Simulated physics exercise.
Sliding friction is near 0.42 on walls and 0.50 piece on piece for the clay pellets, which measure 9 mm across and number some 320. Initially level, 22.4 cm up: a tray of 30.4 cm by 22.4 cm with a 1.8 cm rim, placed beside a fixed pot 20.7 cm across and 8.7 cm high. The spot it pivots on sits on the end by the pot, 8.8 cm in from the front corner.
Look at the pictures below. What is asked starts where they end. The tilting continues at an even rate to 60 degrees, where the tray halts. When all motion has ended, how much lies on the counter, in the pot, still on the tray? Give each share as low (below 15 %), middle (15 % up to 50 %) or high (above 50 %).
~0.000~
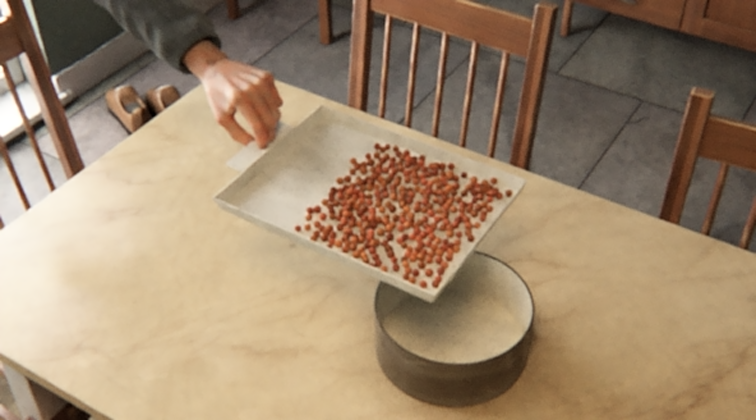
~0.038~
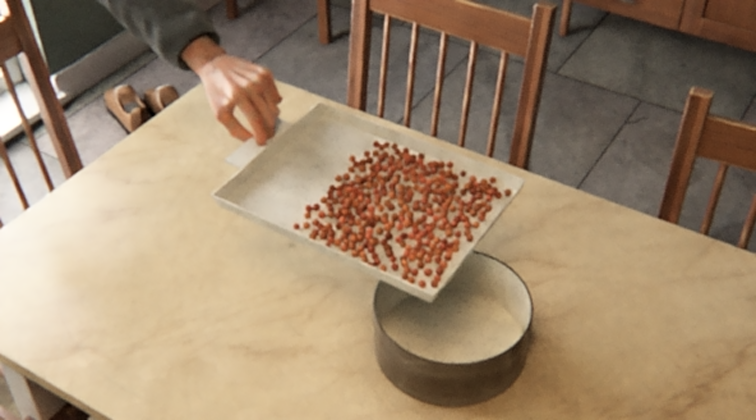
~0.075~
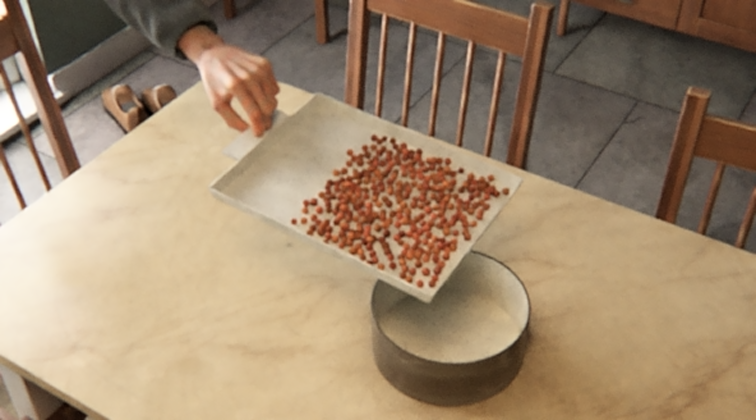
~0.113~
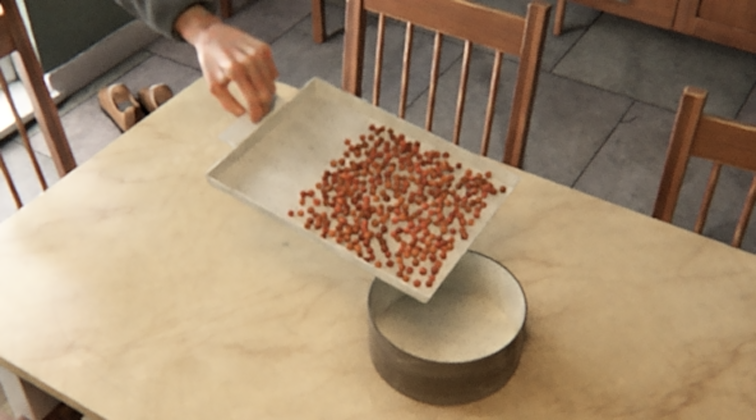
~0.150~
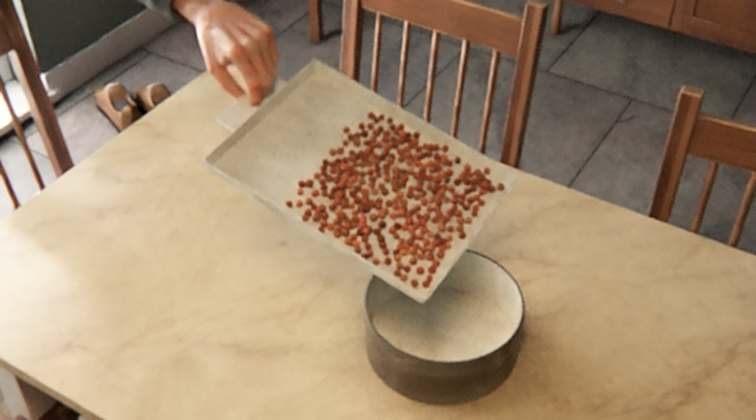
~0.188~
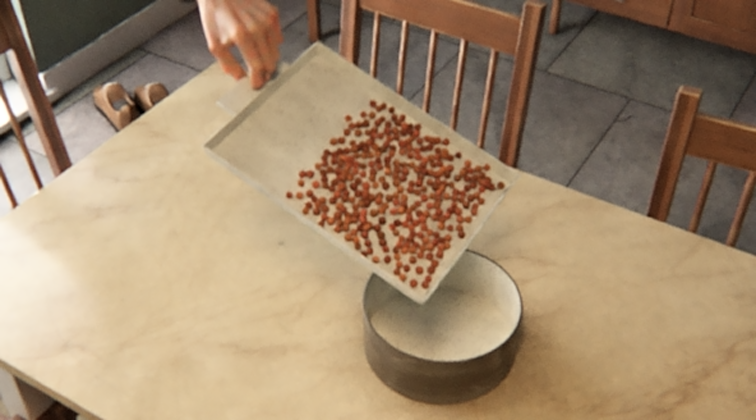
Counter - middle, pot - low, tray - high.
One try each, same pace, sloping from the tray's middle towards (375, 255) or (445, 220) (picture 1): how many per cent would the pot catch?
First try: Around 0 percent; second try: Around 5 percent.
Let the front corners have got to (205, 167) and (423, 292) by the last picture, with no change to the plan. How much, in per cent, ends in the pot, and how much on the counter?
Pot 0 % / counter 0 %.
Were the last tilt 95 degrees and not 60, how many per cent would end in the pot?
I'd say close to 10 percent.
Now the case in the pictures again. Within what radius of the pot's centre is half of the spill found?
Distance: Some 22 cm.
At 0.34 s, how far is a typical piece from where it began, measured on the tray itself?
It has moved some 2 cm from its start.
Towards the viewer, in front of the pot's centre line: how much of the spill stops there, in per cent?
Roughly 90 per cent.
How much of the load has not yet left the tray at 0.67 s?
Close to 85 in a hundred parts of the load.
Then, at 0.34 s, tilt 42 degrees; the tray holds 100 %, the pot 0 %.
After 0.44 s, tilt 56 degrees; the tray holds 100 %, the pot 0 %.
After 0.67 s, tilt 60 degrees; the tray holds 85 %, the pot 0 %.
By 1.6 s all is still; counter 25 %, pot 0 %, tray 70 %.
